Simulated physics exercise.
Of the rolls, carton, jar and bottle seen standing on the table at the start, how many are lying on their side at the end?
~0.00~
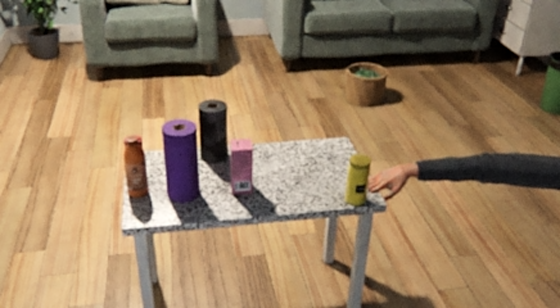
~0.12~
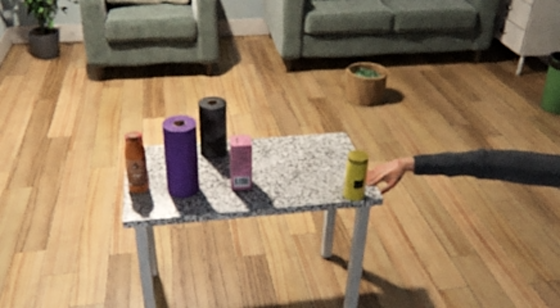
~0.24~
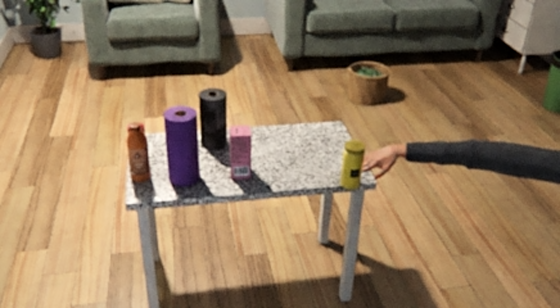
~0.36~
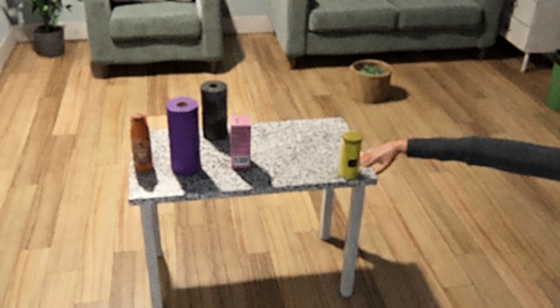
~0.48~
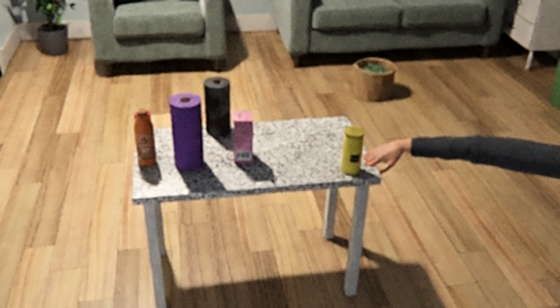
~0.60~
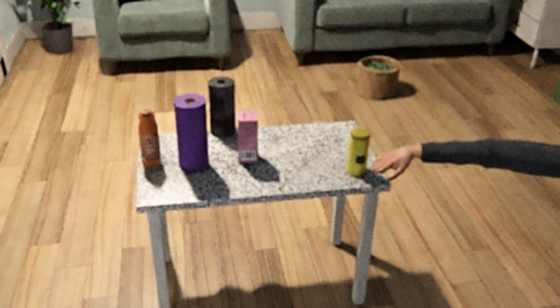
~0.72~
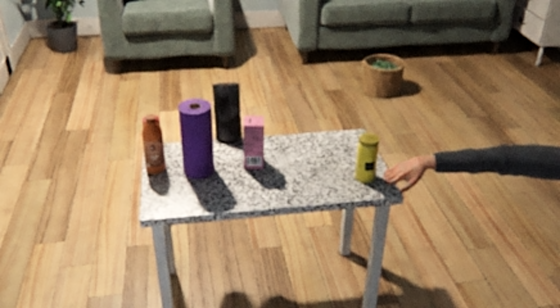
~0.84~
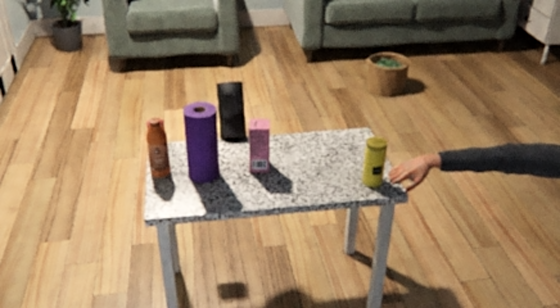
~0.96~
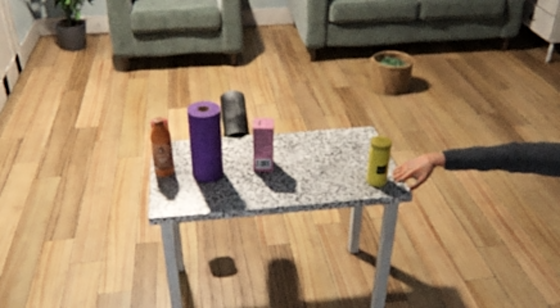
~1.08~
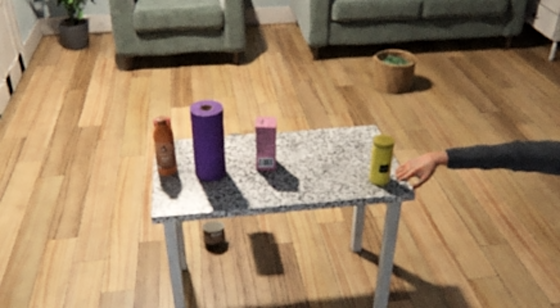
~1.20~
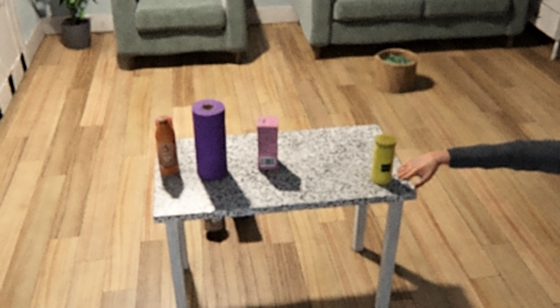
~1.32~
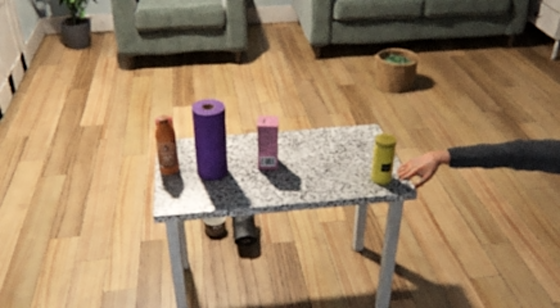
One of them is lying on its side at the end. It is the black roll, which has fallen to the floor behind the table.
